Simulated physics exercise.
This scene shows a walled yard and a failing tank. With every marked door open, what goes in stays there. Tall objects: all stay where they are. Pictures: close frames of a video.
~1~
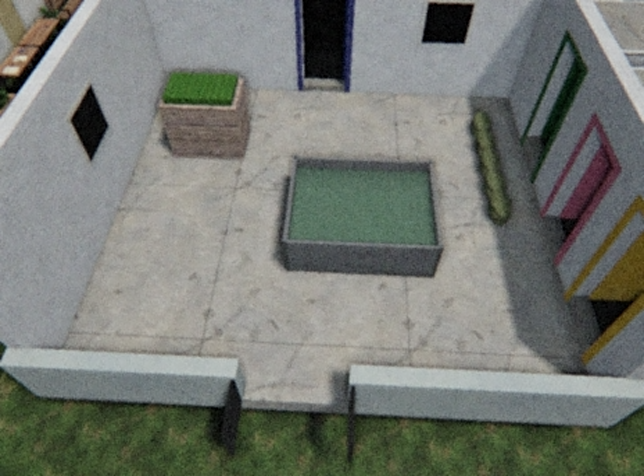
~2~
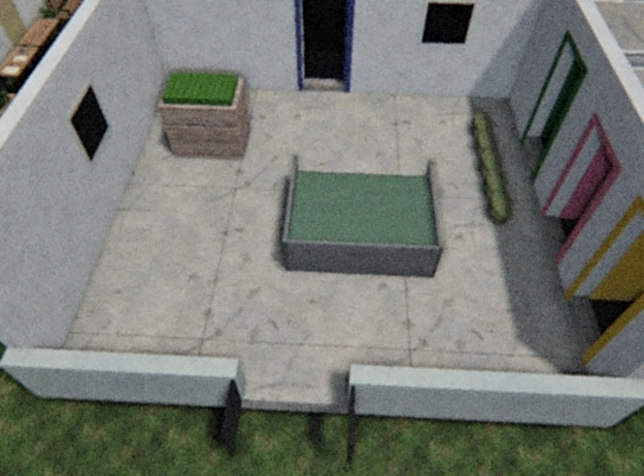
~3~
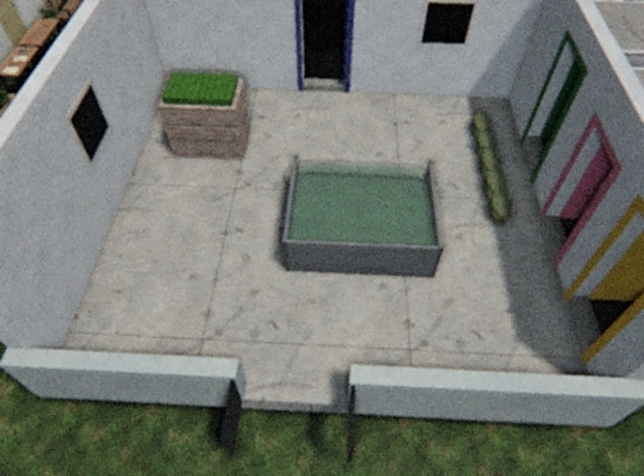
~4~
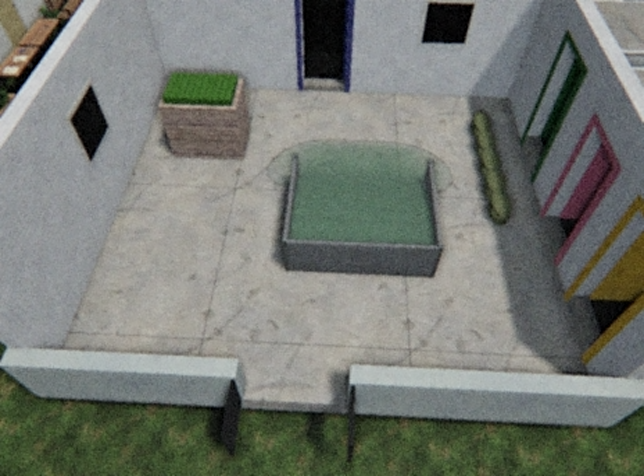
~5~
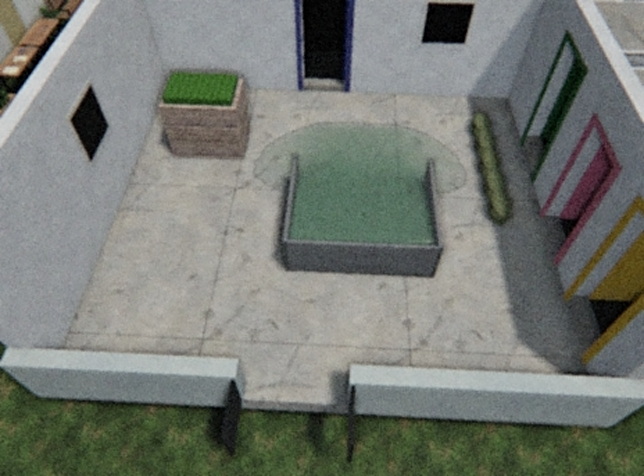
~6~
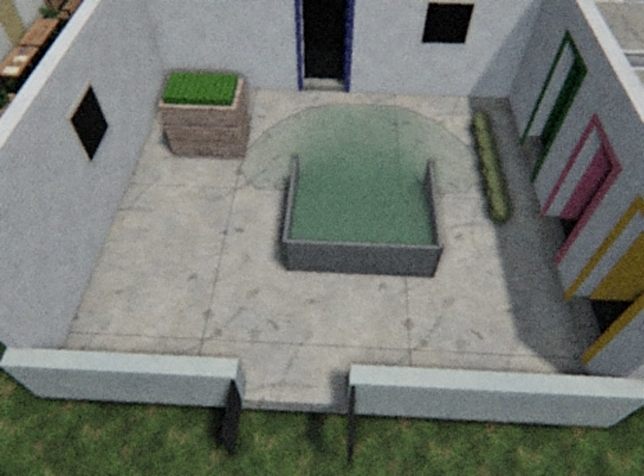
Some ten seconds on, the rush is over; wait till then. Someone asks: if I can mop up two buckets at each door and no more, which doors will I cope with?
At the end, pink door: Not too much gets in there; yellow door: Not too much gets in there; green door: Not too much gets in there; blue door: Too much gets in there.
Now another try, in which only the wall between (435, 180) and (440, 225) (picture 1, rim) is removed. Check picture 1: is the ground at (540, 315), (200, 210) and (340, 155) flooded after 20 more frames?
Submerged, untouched, untouched.
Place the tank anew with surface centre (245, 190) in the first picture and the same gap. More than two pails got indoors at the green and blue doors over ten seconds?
At the green door it comes out lower; at the blue door it comes out higher.
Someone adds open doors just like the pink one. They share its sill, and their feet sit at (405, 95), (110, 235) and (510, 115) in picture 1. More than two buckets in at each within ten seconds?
First crosses the line, second stays short of it, third crosses the line.
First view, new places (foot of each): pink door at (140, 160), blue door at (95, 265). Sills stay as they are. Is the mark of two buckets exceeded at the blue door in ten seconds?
I reckon the blue door doesn't reach it.
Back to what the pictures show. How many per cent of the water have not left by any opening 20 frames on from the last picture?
I reckon around 94 in a hundred.
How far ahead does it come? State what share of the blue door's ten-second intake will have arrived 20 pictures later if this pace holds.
About 100 %.
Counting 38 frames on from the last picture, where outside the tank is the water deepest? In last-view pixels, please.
(592, 400).
A moment on, water covers 30 % of the floor; the pink door not reached, the yellow door not reached, the green door not reached, the blue door over two buckets in.
Next, water covers 30 % of the floor; the pink door not reached, the yellow door not reached, the green door not reached, the blue door far over two buckets in.
Then, water covers 45 % of the floor; the pink door wet at the sill, nothing in, the yellow door not reached, the green door wet at the sill, nothing in, the blue door far over two buckets in.
Later, water covers 80 % of the floor; the pink door wet at the sill, nothing in, the yellow door wet at the sill, nothing in, the green door wet at the sill, nothing in, the blue door far over two buckets in.
In the end, water covers 95 % of the floor; the pink door wet at the sill, nothing in, the yellow door wet at the sill, nothing in, the green door wet at the sill, nothing in, the blue door far over two buckets in.
